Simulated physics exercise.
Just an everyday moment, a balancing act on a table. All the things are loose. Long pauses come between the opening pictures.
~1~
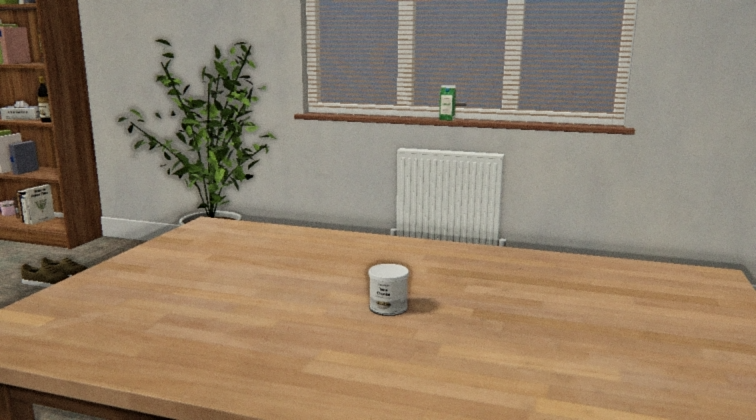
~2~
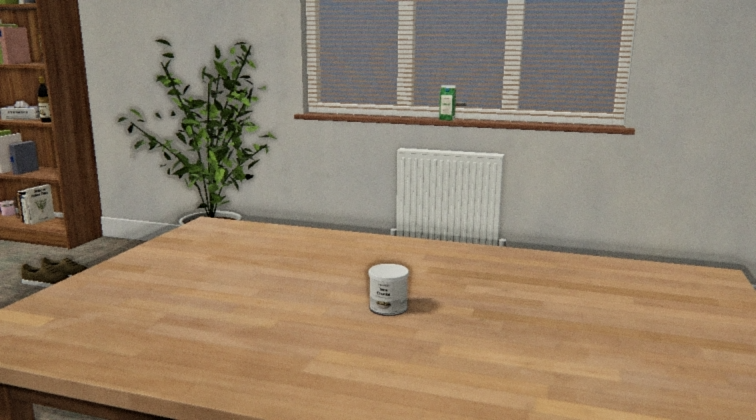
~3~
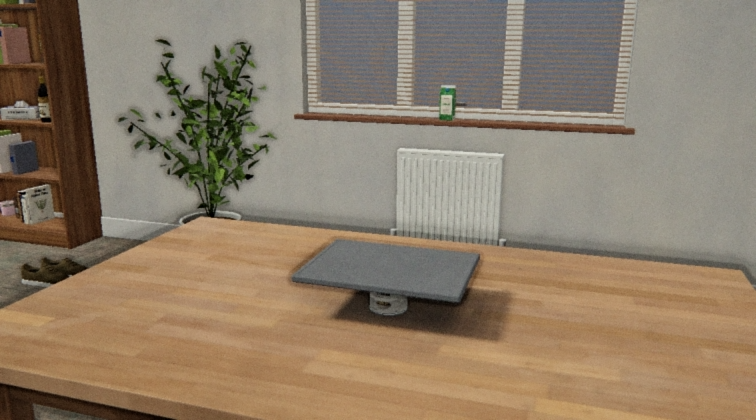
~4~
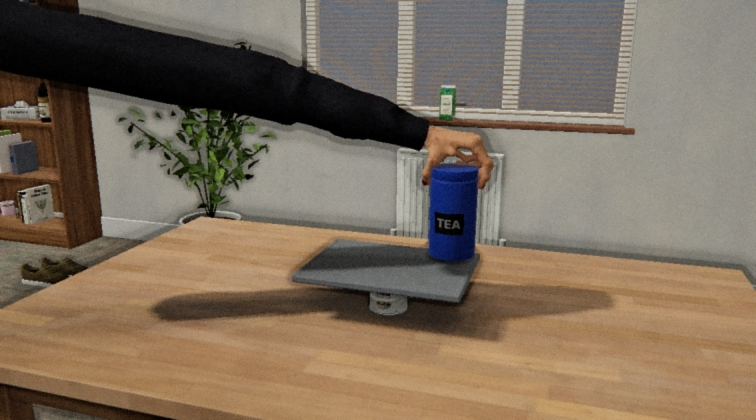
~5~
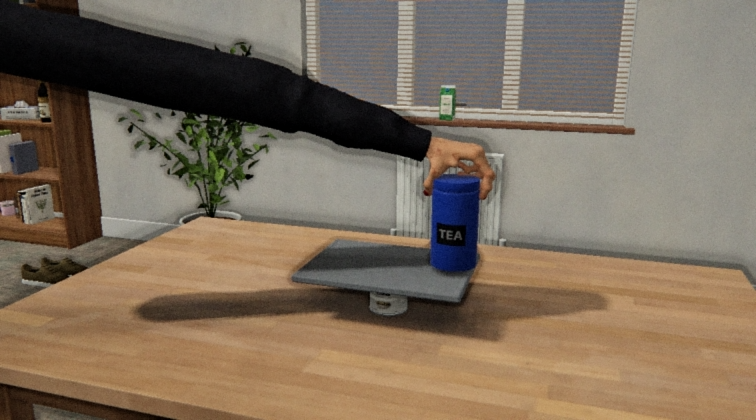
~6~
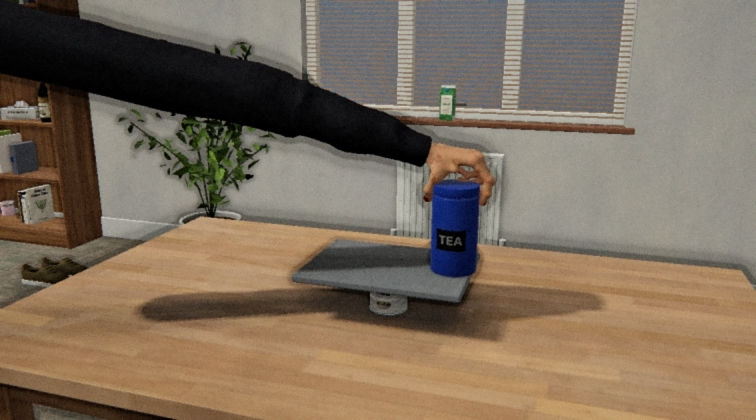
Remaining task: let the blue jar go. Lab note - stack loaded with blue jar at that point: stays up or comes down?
Oh, it doesn't remain fully standing, sadly.
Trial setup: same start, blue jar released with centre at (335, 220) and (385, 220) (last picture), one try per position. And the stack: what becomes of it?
It falls the first time and does not fall the second time.
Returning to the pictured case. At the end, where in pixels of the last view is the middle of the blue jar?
Near (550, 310).
Then, 0.30 s later than the last frame, blue jar now fallen; grey lid tilted by 31°.
Then, 0.40 s later than the last frame, grey lid tilted by 45°.
Then, 0.60 s later than the last frame, grey lid moved a little.
Then, 1.10 s later than the last frame, grey lid tilted by 24°.
When it is over, fallen, blue jar; moved from the start, grey lid; white tin as before. End places, in pixels of the last picture, blue jar near (550, 310). The stack gives way.
